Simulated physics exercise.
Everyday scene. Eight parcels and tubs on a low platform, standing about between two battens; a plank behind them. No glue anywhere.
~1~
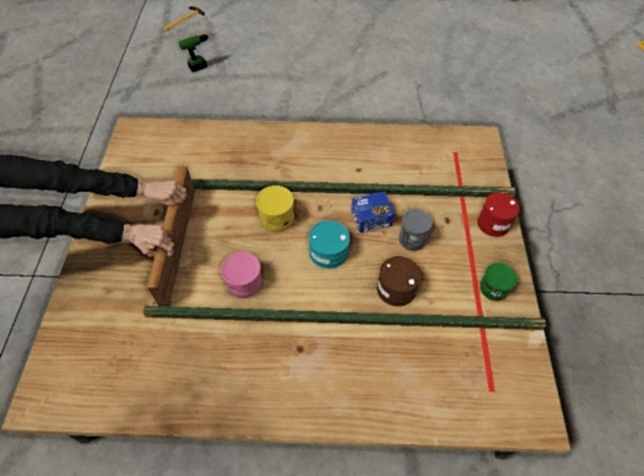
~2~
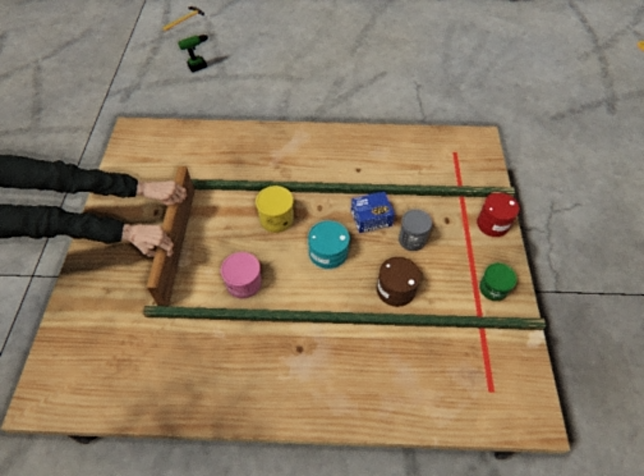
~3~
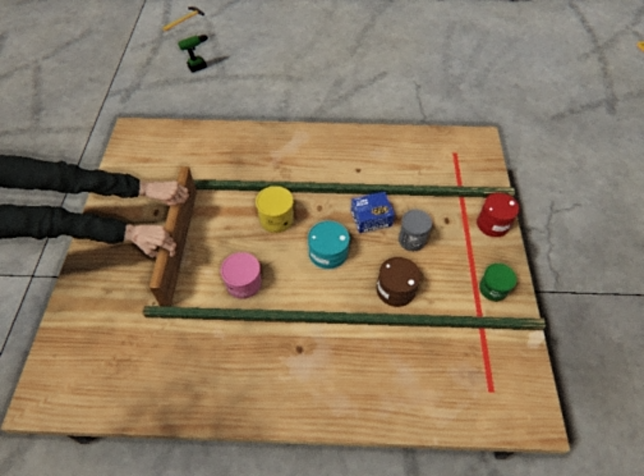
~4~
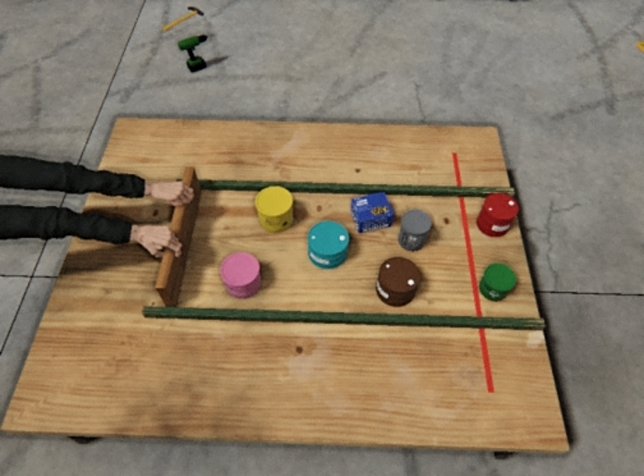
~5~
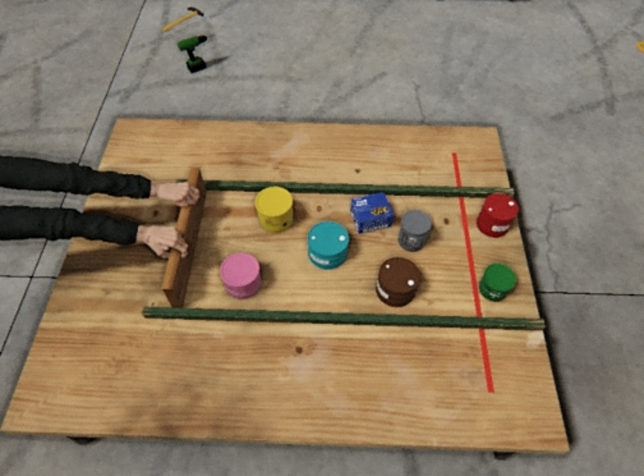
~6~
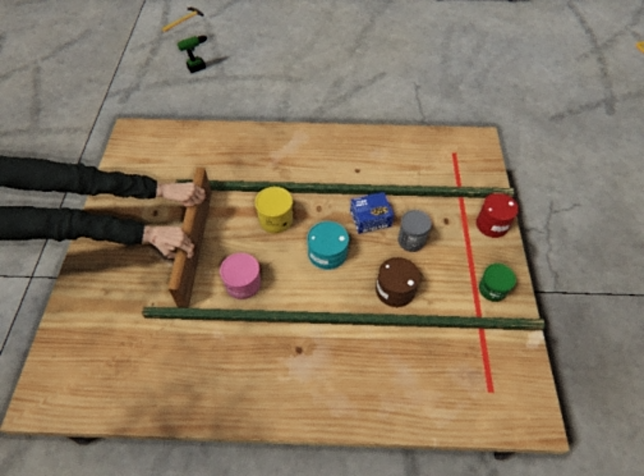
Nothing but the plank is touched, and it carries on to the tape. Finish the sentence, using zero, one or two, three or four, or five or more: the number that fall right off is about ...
The number that fall right off is about one or two.
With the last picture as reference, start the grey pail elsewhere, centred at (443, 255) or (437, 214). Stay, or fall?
Lab note - it rests there; then it goes down.
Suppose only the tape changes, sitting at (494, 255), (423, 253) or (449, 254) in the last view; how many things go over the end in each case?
The counts: 5, 0 and 2.
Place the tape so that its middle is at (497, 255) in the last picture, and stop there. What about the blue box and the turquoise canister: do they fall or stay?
Okay, so the blue box winds up off it, the turquoise canister sits tight.
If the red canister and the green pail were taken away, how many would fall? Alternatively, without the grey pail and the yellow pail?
0 for the first case, 1 for the second.
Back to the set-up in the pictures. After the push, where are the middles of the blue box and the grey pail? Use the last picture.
In the last view, the middles sit near (515, 205) and near (512, 227).
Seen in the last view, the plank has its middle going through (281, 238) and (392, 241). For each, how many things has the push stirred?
At the first spot 2, then 6.
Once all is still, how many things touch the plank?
The figure is 3.
Soon after, none off yet; red canister at rest near (497, 216); green pail at rest near (497, 283); grey pail at rest near (414, 231).
After that, none off yet; red canister displaced a little near (505, 217); green pail displaced a little near (514, 283); grey pail displaced well along near (461, 225).
In the end, the number that fall off is one or two; gone, green pail and red canister.
